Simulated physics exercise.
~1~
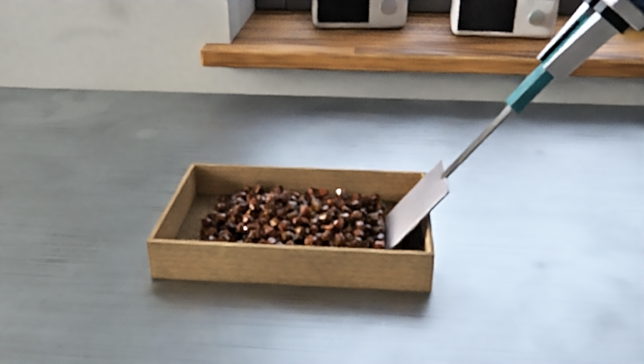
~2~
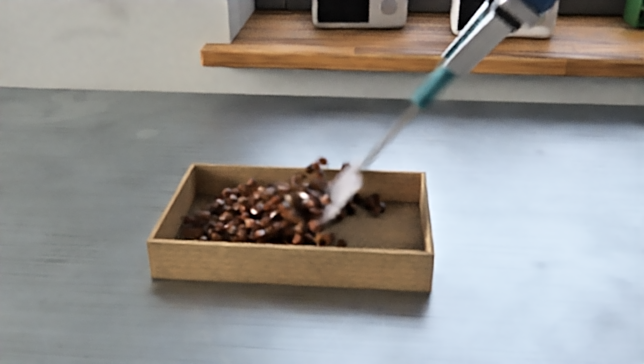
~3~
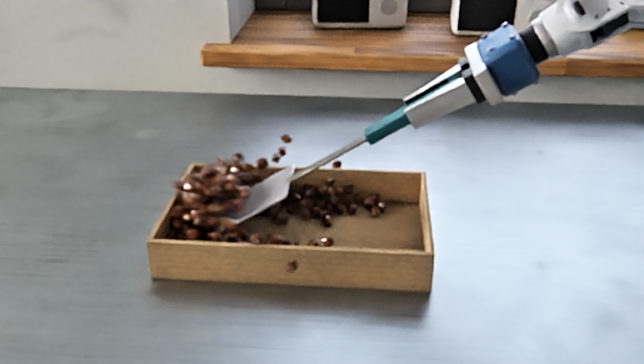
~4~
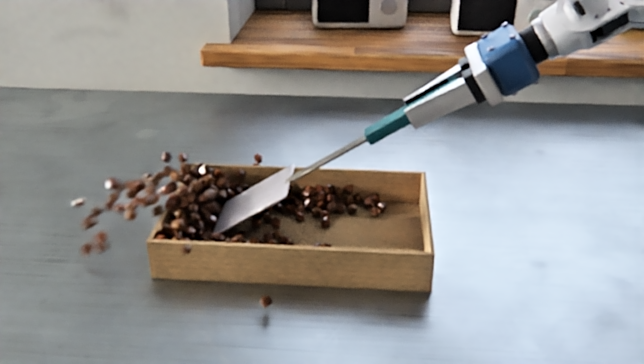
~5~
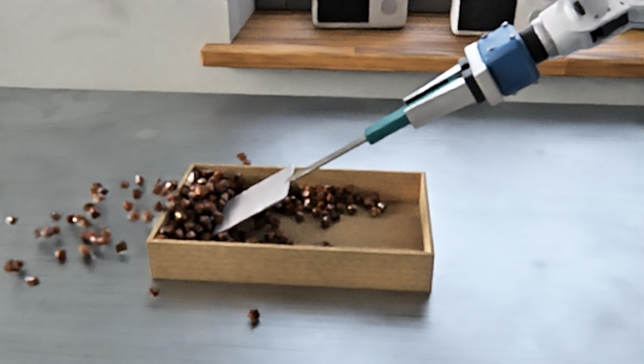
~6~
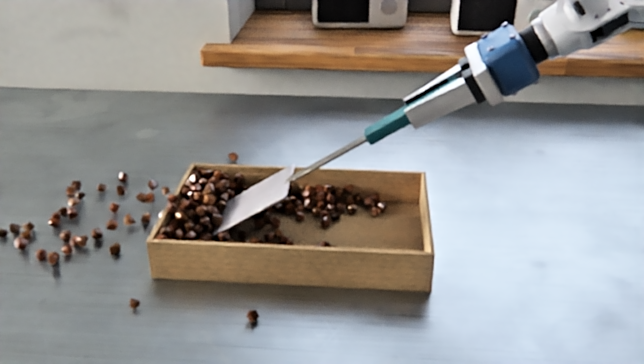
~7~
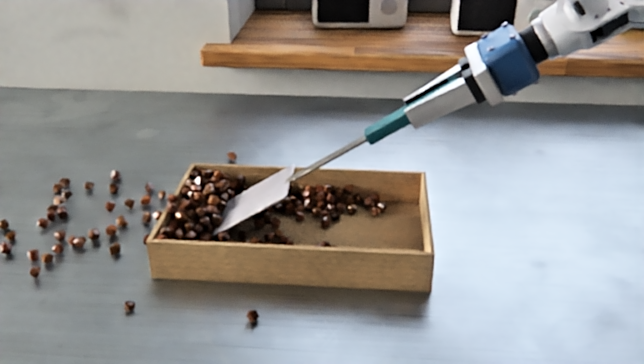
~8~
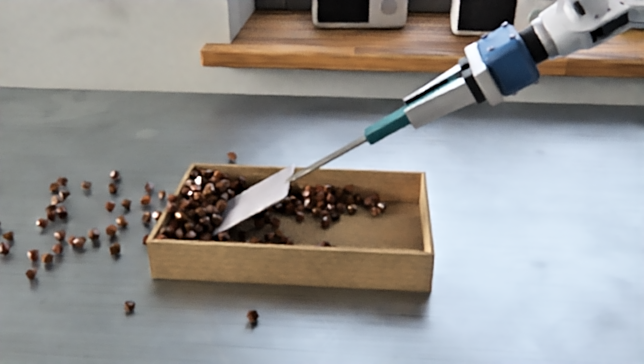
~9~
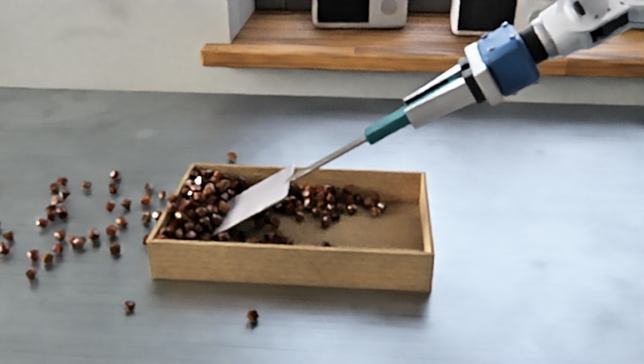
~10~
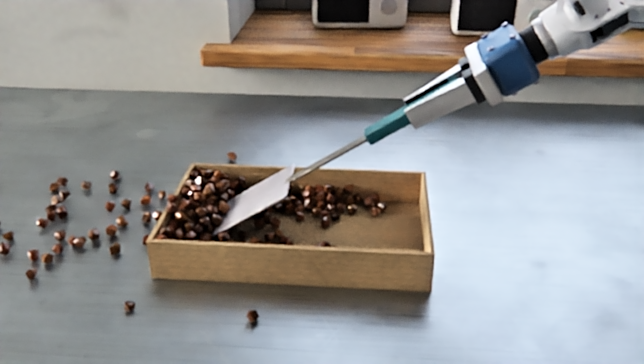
A robot arm swept a spatula quickly leftward through a wooden tray of small brown pellets, flinging some over the left side, then stopped with the blade in the heap while the spilled pieces lay scattered on the grey table.
